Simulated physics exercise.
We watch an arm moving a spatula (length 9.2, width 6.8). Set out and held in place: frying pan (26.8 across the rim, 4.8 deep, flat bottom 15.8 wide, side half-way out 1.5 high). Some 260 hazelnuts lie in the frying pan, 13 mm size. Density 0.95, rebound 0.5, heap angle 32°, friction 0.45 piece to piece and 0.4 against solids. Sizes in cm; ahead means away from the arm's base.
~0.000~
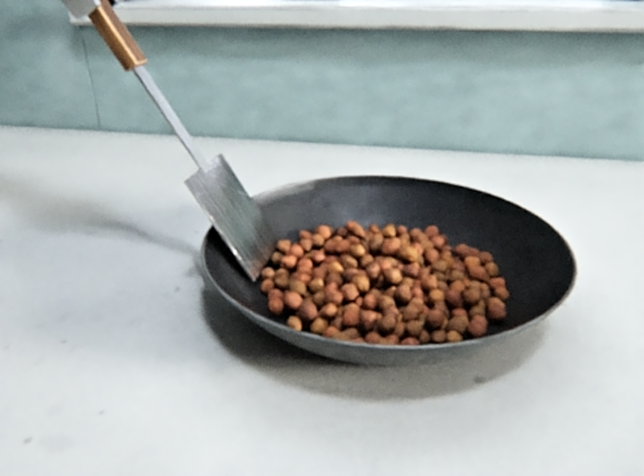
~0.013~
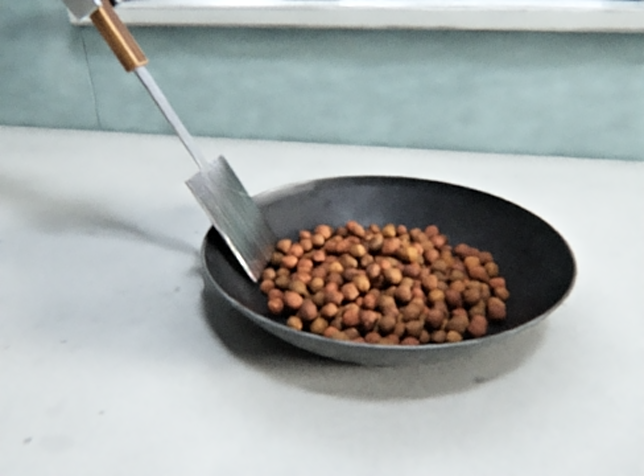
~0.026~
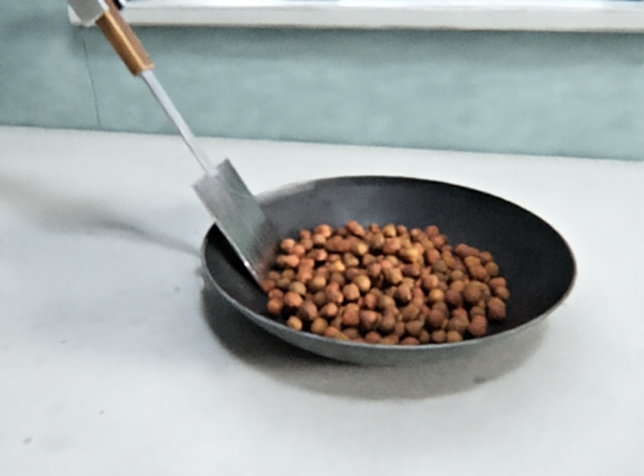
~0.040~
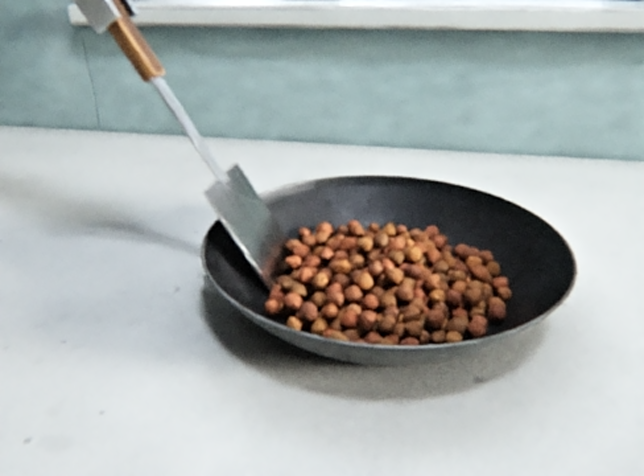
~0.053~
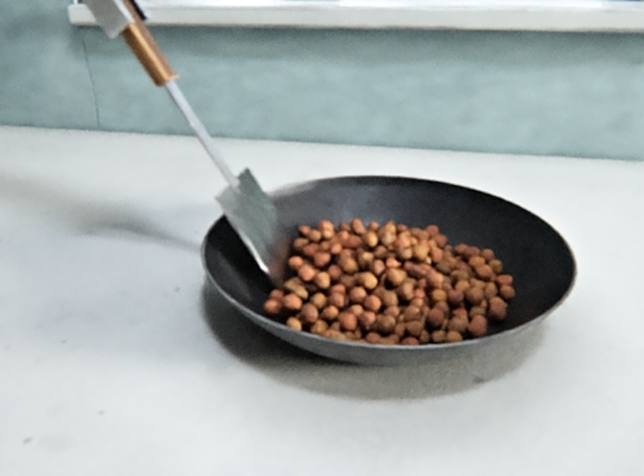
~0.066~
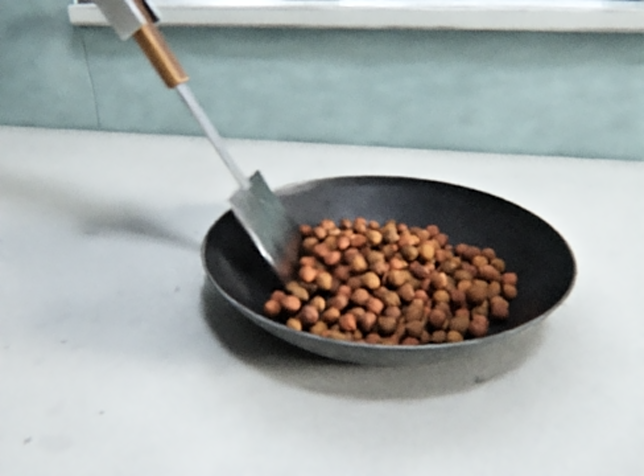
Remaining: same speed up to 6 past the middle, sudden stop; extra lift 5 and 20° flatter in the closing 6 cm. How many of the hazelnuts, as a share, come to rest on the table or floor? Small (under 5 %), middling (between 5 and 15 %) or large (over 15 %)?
A small share, under 5 %, ends on the table or floor.
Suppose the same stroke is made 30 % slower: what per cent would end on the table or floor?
It would be near 0 per cent.
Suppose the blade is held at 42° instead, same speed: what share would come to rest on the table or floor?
In that case some 5 per cent.
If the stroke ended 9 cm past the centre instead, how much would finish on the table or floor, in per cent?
It would be near 10 per cent.
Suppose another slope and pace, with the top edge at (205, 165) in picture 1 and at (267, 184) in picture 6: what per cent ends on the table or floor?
About 10 per cent.
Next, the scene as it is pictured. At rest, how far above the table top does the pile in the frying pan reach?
Roughly 5.0 cm.
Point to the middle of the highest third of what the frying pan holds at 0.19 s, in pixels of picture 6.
At about (448, 264).
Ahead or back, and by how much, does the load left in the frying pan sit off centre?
About 3.5 cm ahead.
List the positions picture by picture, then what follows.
In the first picture, the spatula top edge at (204, 166), sloping 59°; upper third of the load around (388, 272), from x 270 to 500, top at y 230; 262 in the frying pan.
In the second picture, the spatula top edge at (205, 167), sloping 59°; upper third of the load around (388, 272), from x 270 to 500, top at y 230.
In the third picture, the spatula top edge at (210, 170), sloping 59°; upper third of the load around (388, 270), from x 270 to 500, top at y 230.
In the fourth picture, the spatula top edge at (221, 176), sloping 59°; upper third of the load around (385, 270), from x 275 to 505, top at y 225.
In the fifth picture, the spatula top edge at (232, 181), sloping 59°; upper third of the load around (389, 269), from x 270 to 505, top at y 225.
In the sixth picture, the spatula top edge at (243, 183), sloping 59°; upper third of the load around (388, 268), from x 270 to 510, top at y 225; 262 in the frying pan.
After 0.13 s, sloping 59°, highest piece 4 above the table; 262 in the frying pan.
After 0.19 s, sloping 51°, highest piece 5 above the table; 262 in the frying pan.
After 0.42 s, sloping 39°, highest piece 5 above the table; 260 in the frying pan, 2 on the table or floor.
After 1.47 s, sloping 39°, highest piece 5 above the table; 260 in the frying pan, 2 on the table or floor.
In the end, 260 in the frying pan, 2 on the table or floor. That is 1 % on the table or floor.
